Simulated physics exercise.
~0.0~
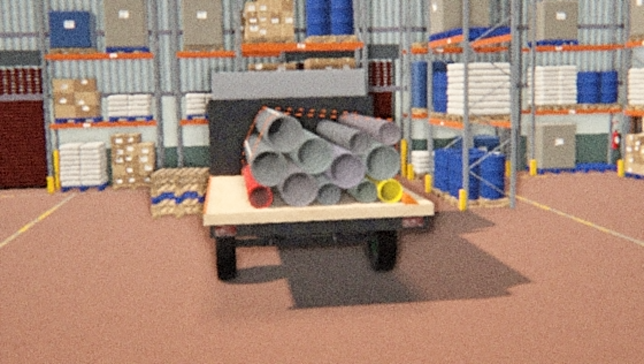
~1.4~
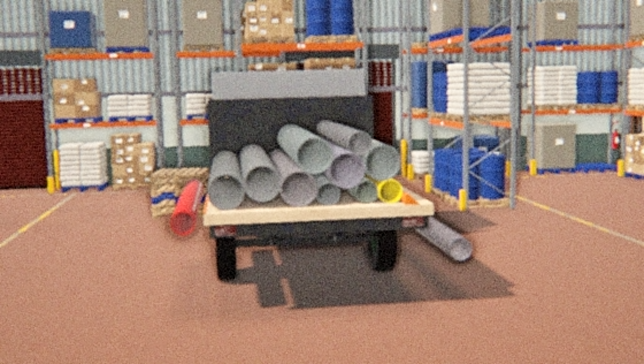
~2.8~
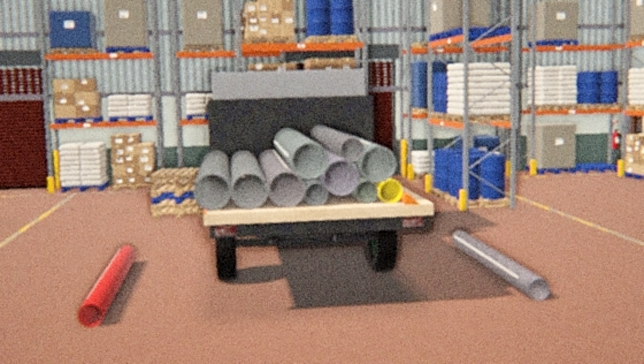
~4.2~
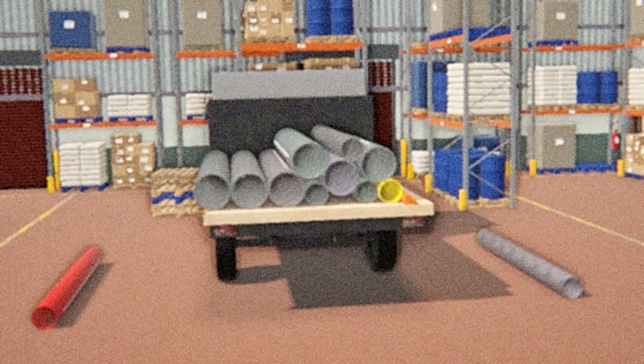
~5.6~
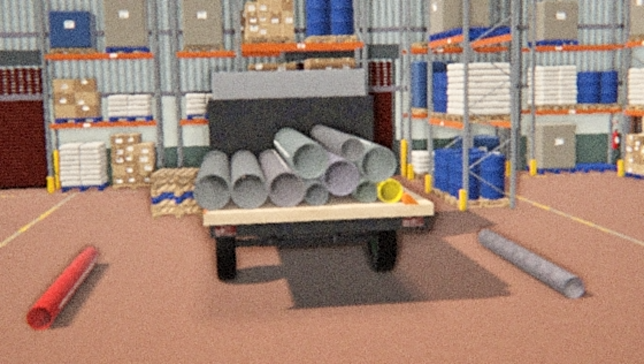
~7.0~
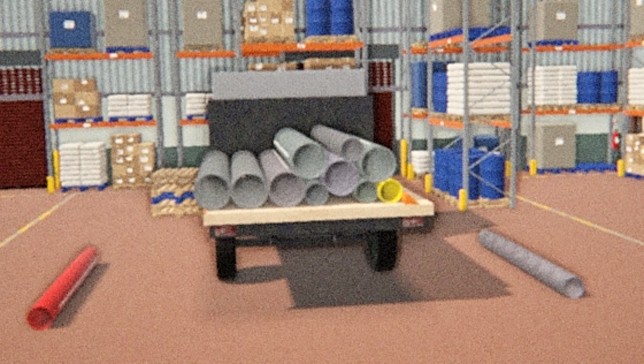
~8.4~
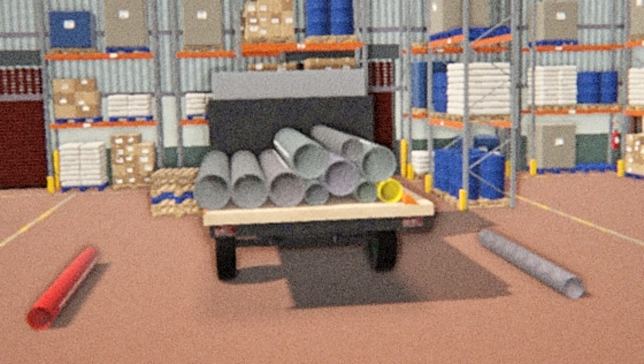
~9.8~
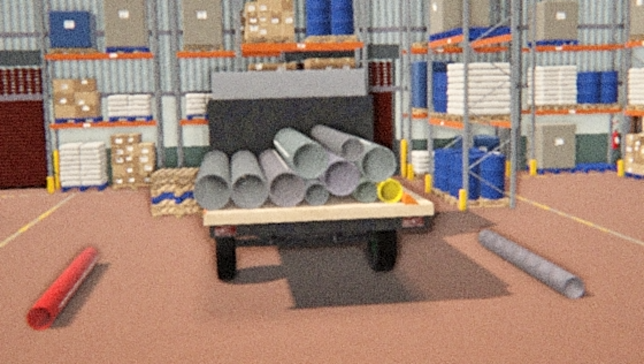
The clip opens on a flatbed truck seen from behind in a warehouse, with large grey pipes piled on its deck, a red one at the lower left and a yellow one at the lower right. The pile slumps and spreads leftward, and the red pipe drops off the left side while a grey pipe falls off the right. Both roll outward across the floor, the red one swinging to a slant. They soon stop, lying on either side of the truck. The remaining grey pipes rest in a lower heap, with the yellow one still aboard.
